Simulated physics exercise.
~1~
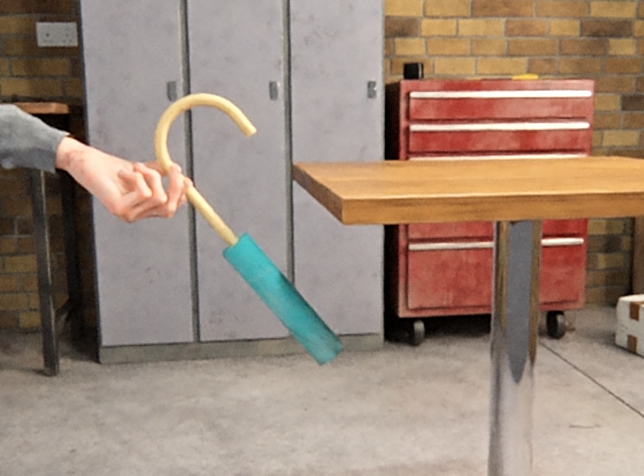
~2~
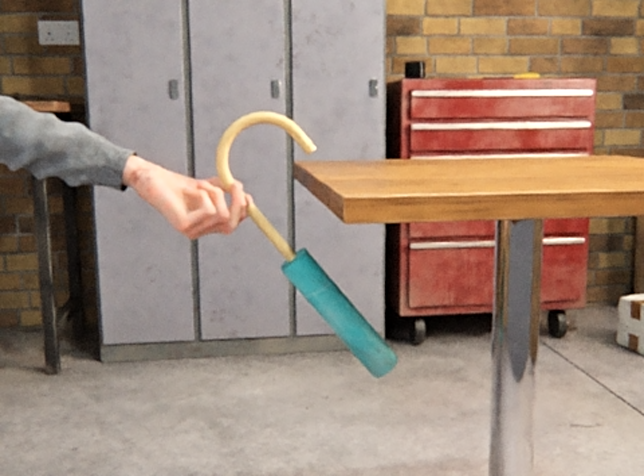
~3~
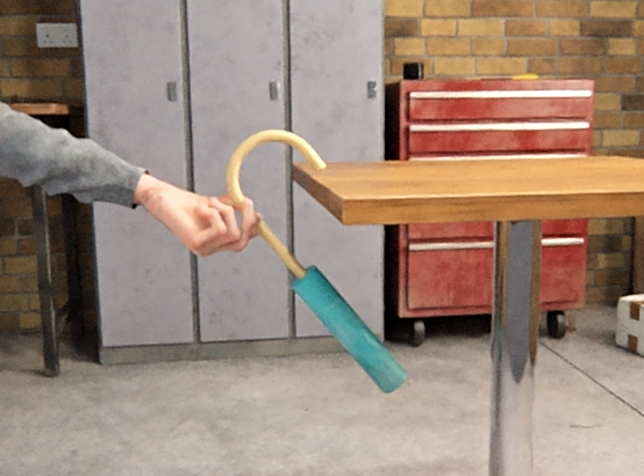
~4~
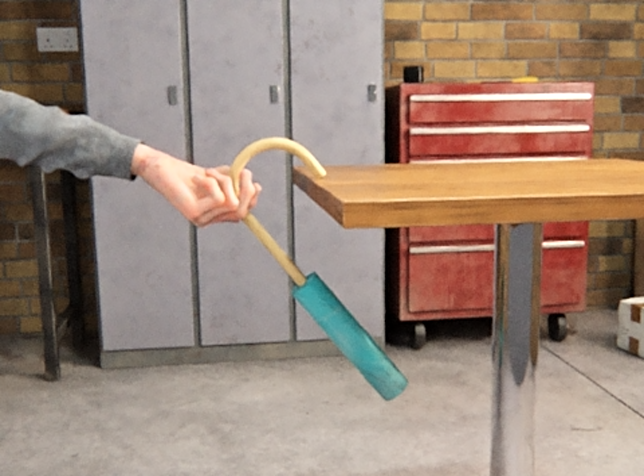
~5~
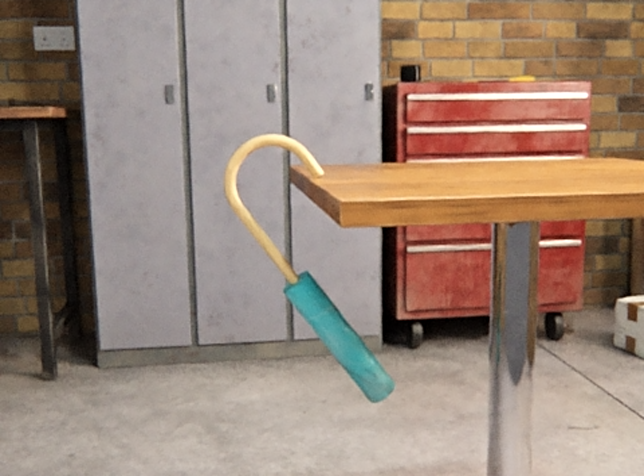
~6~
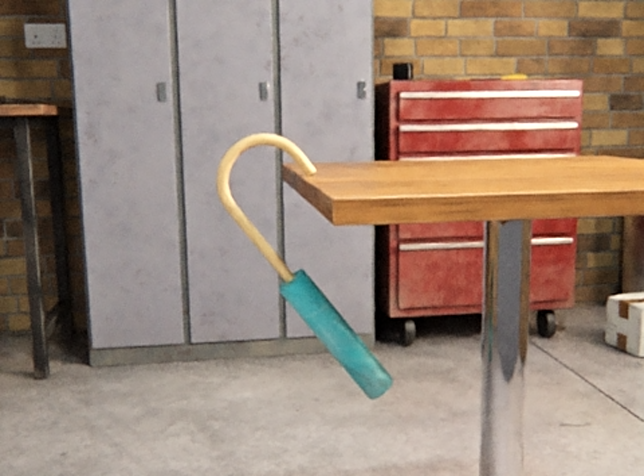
In a workshop, a hand hooking a turquoise umbrella's curved handle onto a wooden table edge and withdrawing, leaving it hanging there.
